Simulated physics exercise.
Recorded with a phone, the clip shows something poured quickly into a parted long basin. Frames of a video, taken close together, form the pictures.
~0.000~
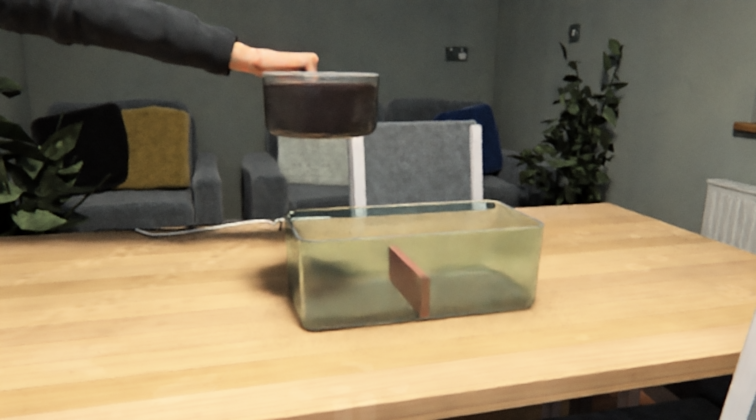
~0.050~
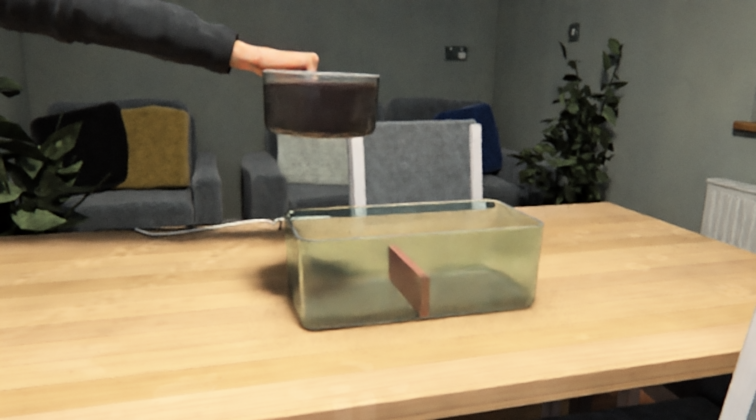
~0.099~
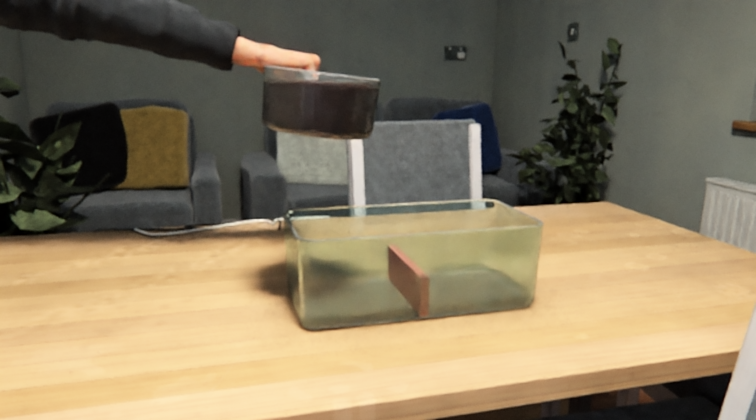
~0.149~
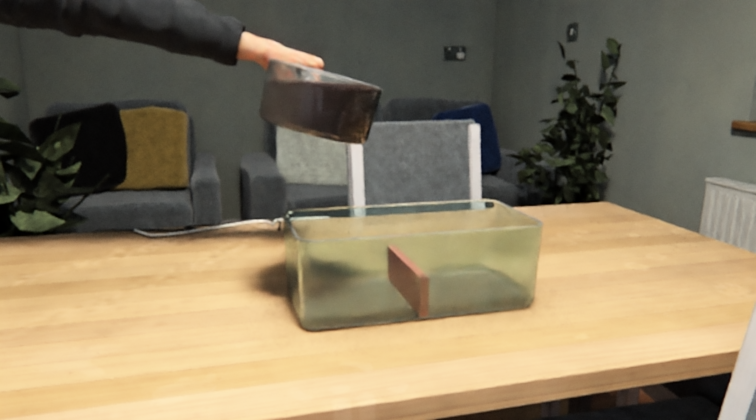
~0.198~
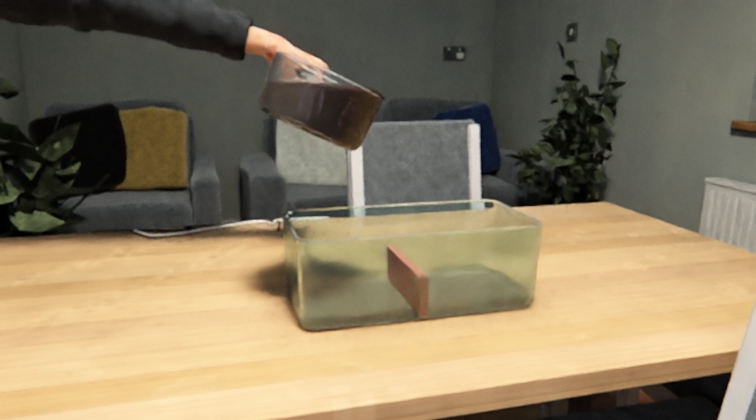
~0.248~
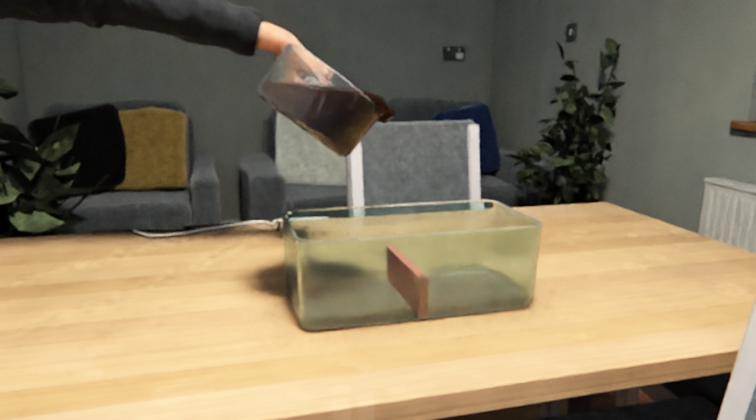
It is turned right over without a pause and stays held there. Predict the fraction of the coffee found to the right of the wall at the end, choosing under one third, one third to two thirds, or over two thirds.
Prediction: One third to two thirds.
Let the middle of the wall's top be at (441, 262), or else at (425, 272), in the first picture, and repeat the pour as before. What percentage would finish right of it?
In turn some 10 and 35 in a hundred.
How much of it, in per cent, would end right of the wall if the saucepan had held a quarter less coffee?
It would be somewhere near 40 %.
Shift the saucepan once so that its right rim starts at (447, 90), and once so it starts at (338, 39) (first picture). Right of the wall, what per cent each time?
Roughly 90 % and 15 %.
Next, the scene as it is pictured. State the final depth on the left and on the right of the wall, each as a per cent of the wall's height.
Close to 30 for the left and 40 for the right.
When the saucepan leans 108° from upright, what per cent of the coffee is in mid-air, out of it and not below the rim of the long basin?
Around 40 percent.
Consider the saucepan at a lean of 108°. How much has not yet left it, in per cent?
Remaining fraction: Approx. 15 %.
A moment on, the saucepan is tipped right over and 15 per cent is still to pour, 6 is left of the wall and 37 right of it.
Next, the saucepan is tipped right over and 1 per cent is still to pour, 41 is left of the wall and 52 right of it.
Then the saucepan is tipped right over and 0 per cent is still to pour, 44 is left of the wall and 52 right of it.
Later the saucepan is tipped right over and 0 per cent is still to pour, 45 is left of the wall and 52 right of it.
Finally, 45 per cent lies left of the wall, 52 right of it and 3 outside.
